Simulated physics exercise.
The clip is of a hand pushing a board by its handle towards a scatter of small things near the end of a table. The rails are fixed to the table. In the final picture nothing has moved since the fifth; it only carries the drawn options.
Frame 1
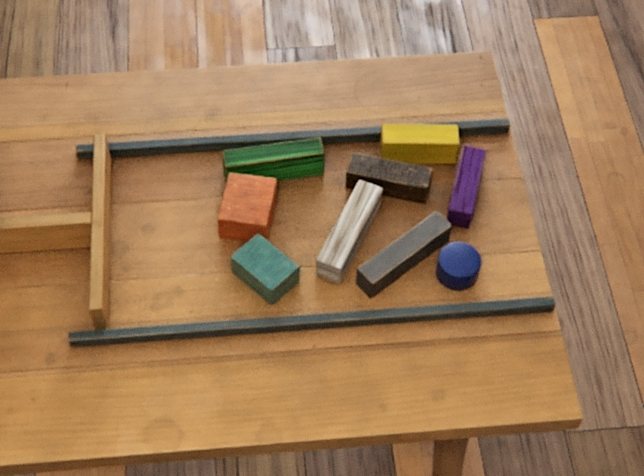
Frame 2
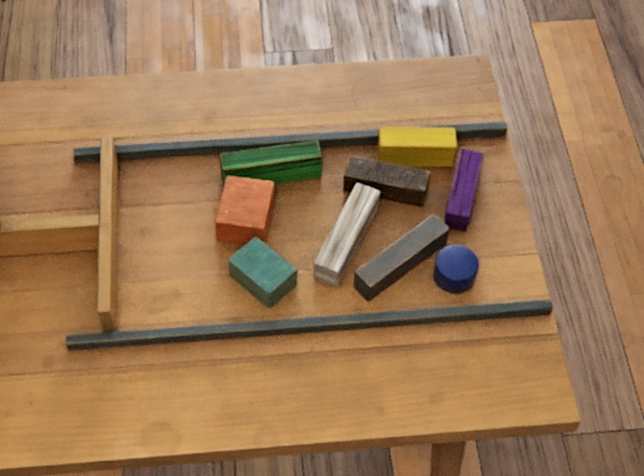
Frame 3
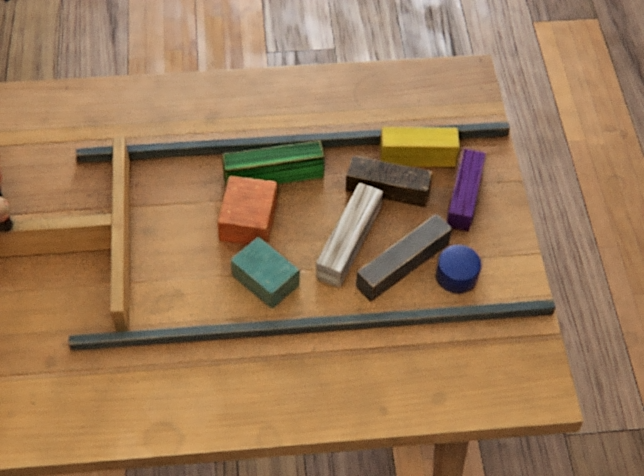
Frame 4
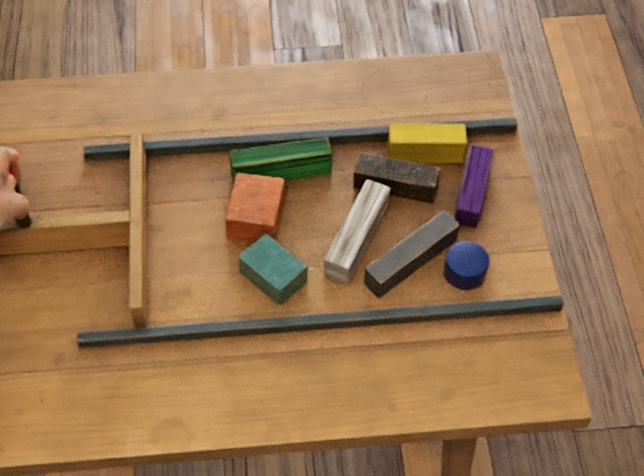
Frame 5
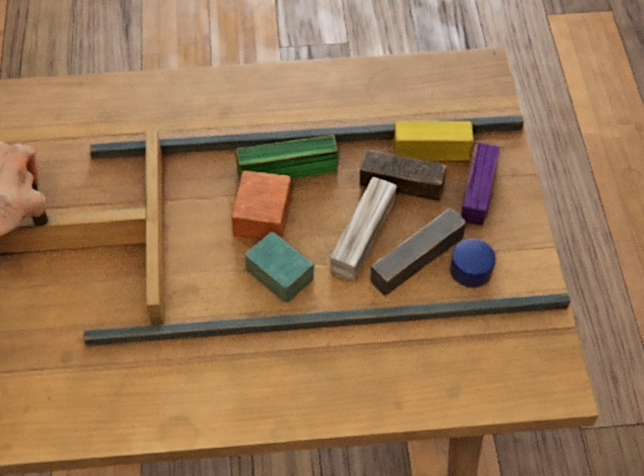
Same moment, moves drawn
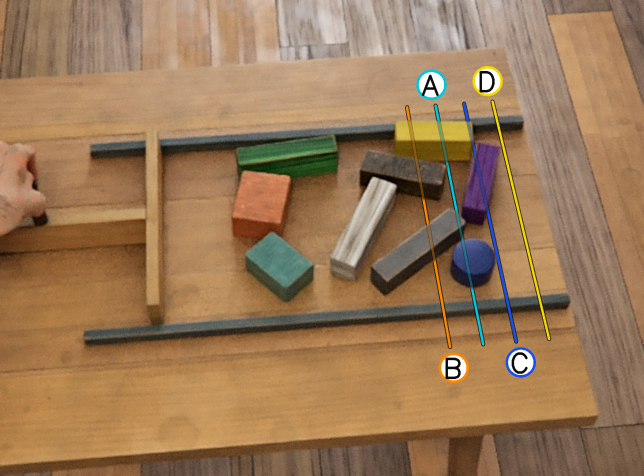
On a wooden table, a hand pushes a board right towards scattered coloured blocks.
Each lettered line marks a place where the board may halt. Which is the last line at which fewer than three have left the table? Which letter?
At B, and not beyond.
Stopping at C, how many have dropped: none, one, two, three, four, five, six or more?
In all, six or more.
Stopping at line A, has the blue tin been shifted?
Yes.
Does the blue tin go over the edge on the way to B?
No.
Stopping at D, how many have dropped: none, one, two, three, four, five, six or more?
In all, six or more.
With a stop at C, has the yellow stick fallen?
Yes.
On the marked copy, A at (458, 216); B at (427, 218); C at (488, 214); D at (519, 212).
Taking B. A third of the way, board (251, 205); green stick (305, 161); turquoise block (296, 269).
Two thirds of the way, board (350, 198); purple stick (513, 192); yellow stick (482, 132).
When it is over, board (425, 193); purple stick over the edge; yellow stick over the edge; two fallen.
As for the rest, A drops four; C drops six; D drops seven.
